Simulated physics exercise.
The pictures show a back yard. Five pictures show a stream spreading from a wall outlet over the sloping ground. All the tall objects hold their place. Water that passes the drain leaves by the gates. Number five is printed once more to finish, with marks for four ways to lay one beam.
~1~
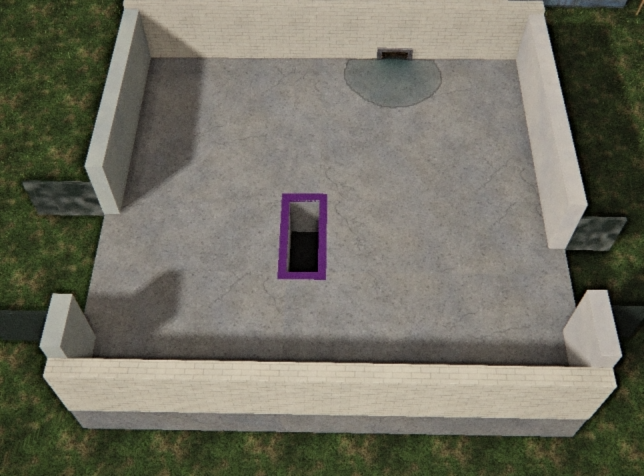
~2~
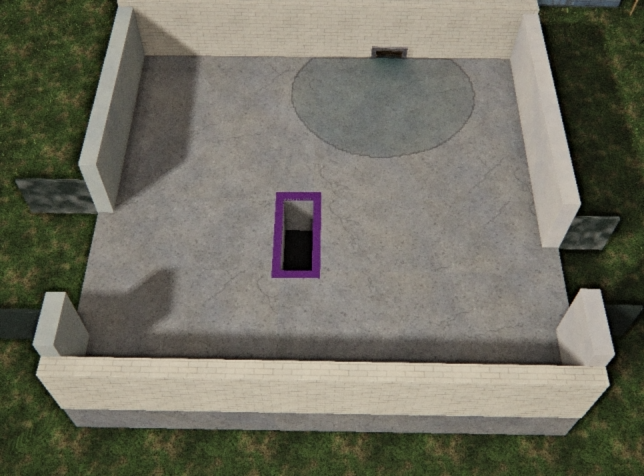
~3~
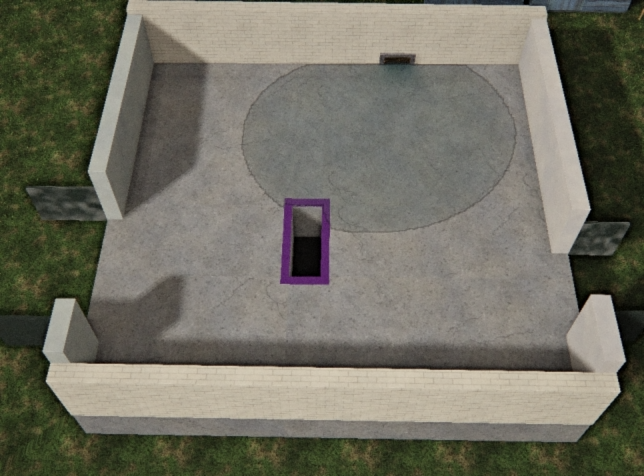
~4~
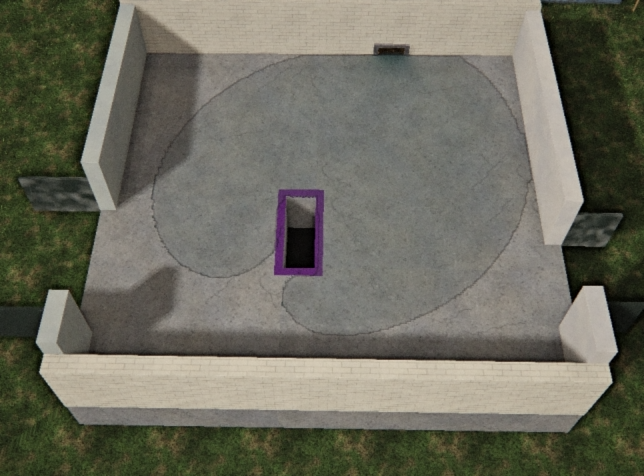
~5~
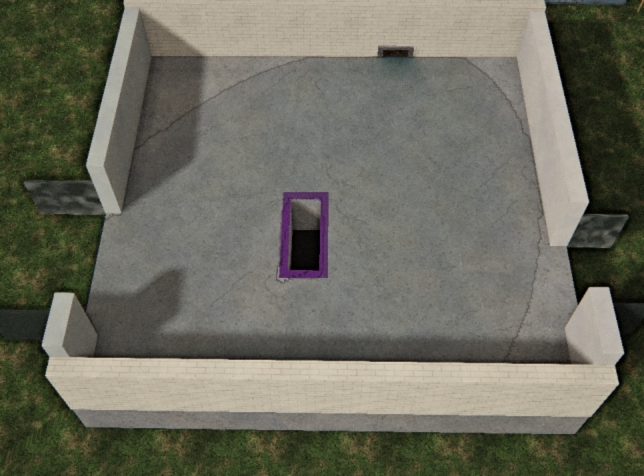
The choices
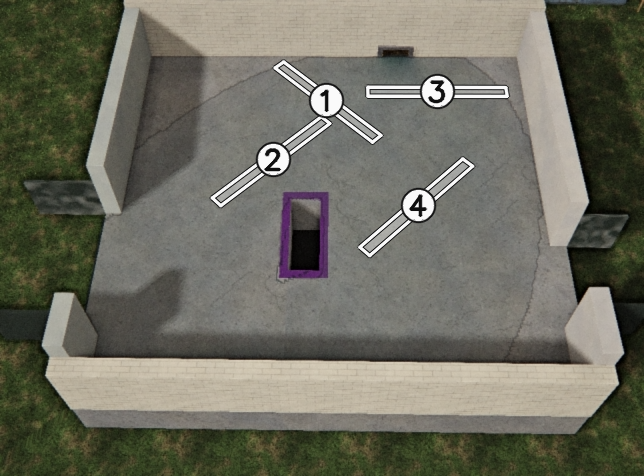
A walled yard gradually floods as water spreads from the back wall around a purple-edged pit.
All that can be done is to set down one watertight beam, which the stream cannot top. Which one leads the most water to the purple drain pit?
Take 4.
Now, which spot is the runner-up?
2 it is.
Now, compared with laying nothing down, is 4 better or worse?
Spot 4 is better.
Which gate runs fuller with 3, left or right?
More leaves on the left.
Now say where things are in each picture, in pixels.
Outfall at (395, 54); purple drain pit at (303, 235); open gate at (109, 272); open gate at (556, 288); water covers 4 % of the ground and shows as far out as (418, 99); purple drain pit still dry.
Water covers 14 % of the ground and shows as far out as (371, 151); purple drain pit still dry.
Water covers 31 % of the ground and shows as far out as (289, 204); purple drain pit still dry.
Water covers 55 % of the ground and shows as far out as (334, 325); purple drain pit taking water.
Water covers 80 % of the ground and shows as far out as (135, 334); purple drain pit taking water.
On the marked copy, 1 from (279, 64) to (376, 138); 2 from (216, 201) to (325, 120); 3 from (367, 91) to (506, 91); 4 from (364, 251) to (467, 162).
If 1 is chosen, about 8 % of the stream runs into the purple drain pit, about 91 % out by the gates.
If 2 is chosen, about 26 % of the stream runs into the purple drain pit, about 74 % out by the gates.
If 3 is chosen, about 7 % of the stream runs into the purple drain pit, about 92 % out by the gates.
If 4 is chosen, about 46 % of the stream runs into the purple drain pit, about 53 % out by the gates.
